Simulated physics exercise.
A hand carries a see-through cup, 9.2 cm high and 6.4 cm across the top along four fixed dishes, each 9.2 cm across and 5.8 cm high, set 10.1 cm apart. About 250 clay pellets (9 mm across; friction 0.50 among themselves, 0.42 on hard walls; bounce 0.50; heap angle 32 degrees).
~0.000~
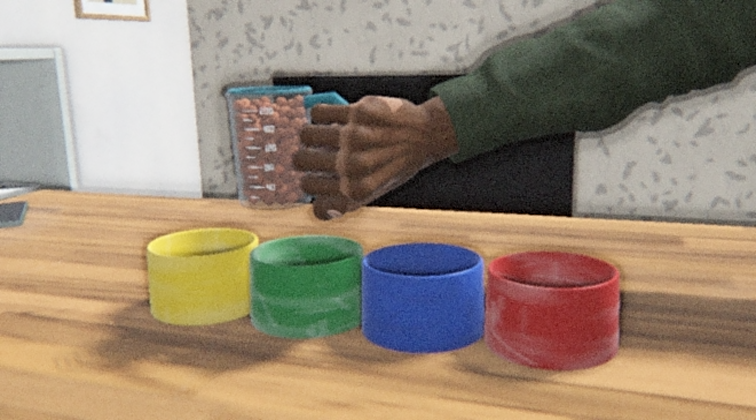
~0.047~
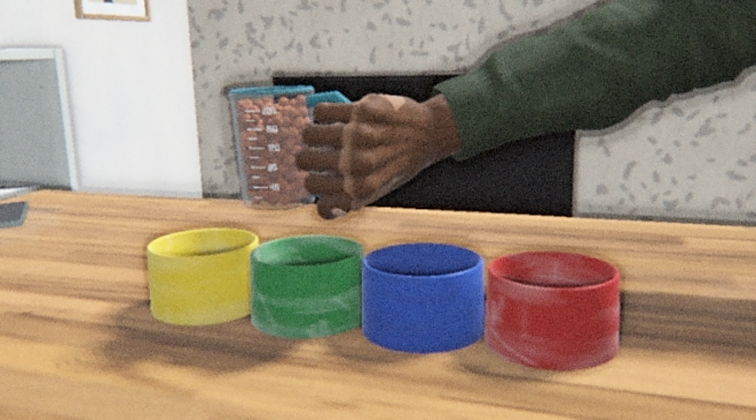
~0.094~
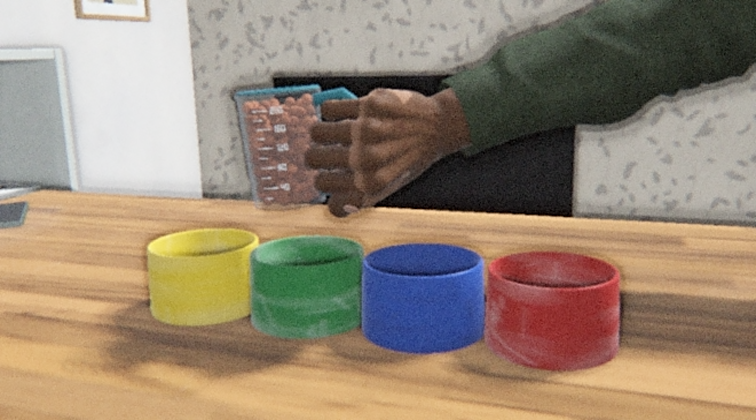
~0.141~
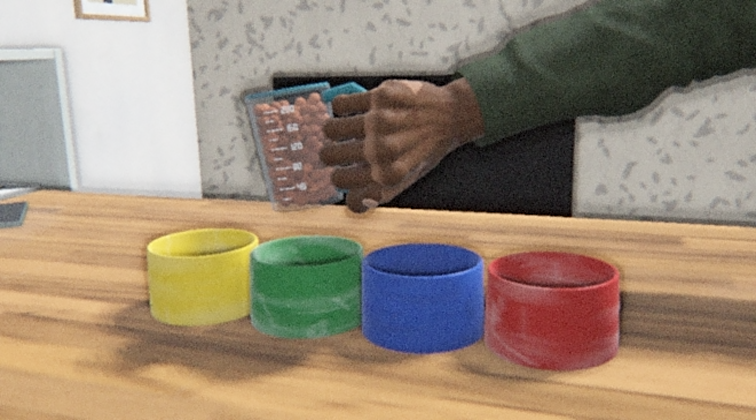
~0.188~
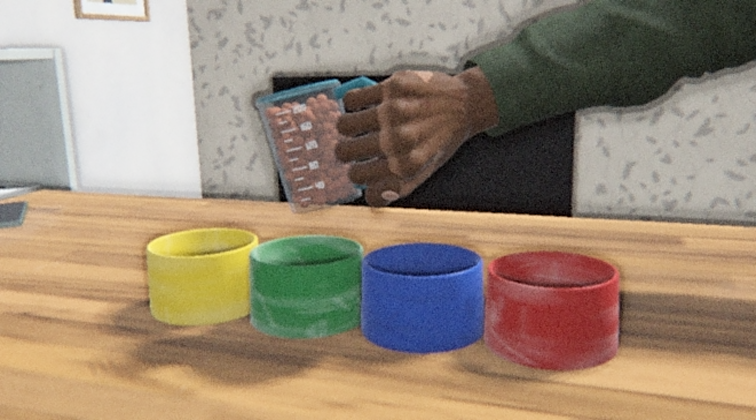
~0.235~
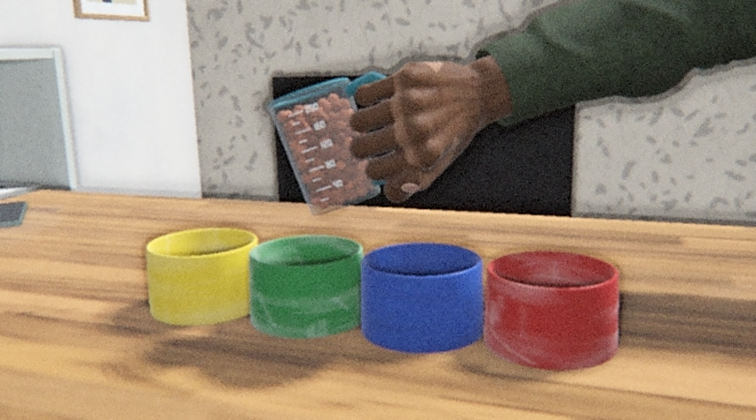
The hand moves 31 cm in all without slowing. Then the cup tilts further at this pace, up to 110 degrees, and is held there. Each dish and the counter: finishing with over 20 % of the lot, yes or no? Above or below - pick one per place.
Red: Above; blue: Below; green: Below; yellow: Below; counter: Below.
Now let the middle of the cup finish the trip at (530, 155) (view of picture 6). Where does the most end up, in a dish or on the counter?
That'd be blue, it takes the most.
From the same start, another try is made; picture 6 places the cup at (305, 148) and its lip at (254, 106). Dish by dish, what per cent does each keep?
In the end red holds 50, blue holds 50, green holds 0, yellow holds 0.
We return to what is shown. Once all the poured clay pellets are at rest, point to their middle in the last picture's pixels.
Once everything settles, the centre is around (555, 313).
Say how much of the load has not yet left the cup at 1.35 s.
65 per cent.
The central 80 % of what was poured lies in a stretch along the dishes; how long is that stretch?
5 cm, roughly.
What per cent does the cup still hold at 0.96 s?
Roughly 95 %.
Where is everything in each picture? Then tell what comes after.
Cup at (273, 147), tilt 0 degrees, lip at (235, 91), moved 0.0 cm; middle of the pieces at (270, 144); yellow dish at (203, 243); green dish at (307, 251); blue dish at (422, 260); red dish at (552, 270), in the first picture.
Cup at (276, 147), tilt 1 degrees, lip at (237, 92), moved 0.3 cm; middle of the pieces at (273, 144), in the second picture.
Cup at (284, 148), tilt 4 degrees, lip at (243, 94), moved 1.0 cm; middle of the pieces at (281, 145), in the third picture.
Cup at (298, 148), tilt 8 degrees, lip at (253, 98), moved 2.3 cm; middle of the pieces at (295, 145), in the fourth picture.
Cup at (313, 148), tilt 13 degrees, lip at (264, 102), moved 3.6 cm; middle of the pieces at (309, 146), in the fifth picture.
Cup at (327, 148), tilt 18 degrees, lip at (275, 106), moved 5.0 cm; middle of the pieces at (324, 146); yellow dish at (203, 243); green dish at (306, 251); blue dish at (422, 260); red dish at (552, 270). The cup turns about 105 degrees a second and travels 28 cm a second, in the sixth picture.
Then, at 0.67 s, tilt 64 degrees; cup holds 100 %.
Then, at 0.96 s, tilt 94 degrees; cup holds 95 %.
Then, at 1.35 s, tilt 110 degrees; cup holds 65 %, red 30 %.
By 2.7 s all is still; red 100 %, blue 0 %, green 0 %, yellow 0 %, counter 0 %.
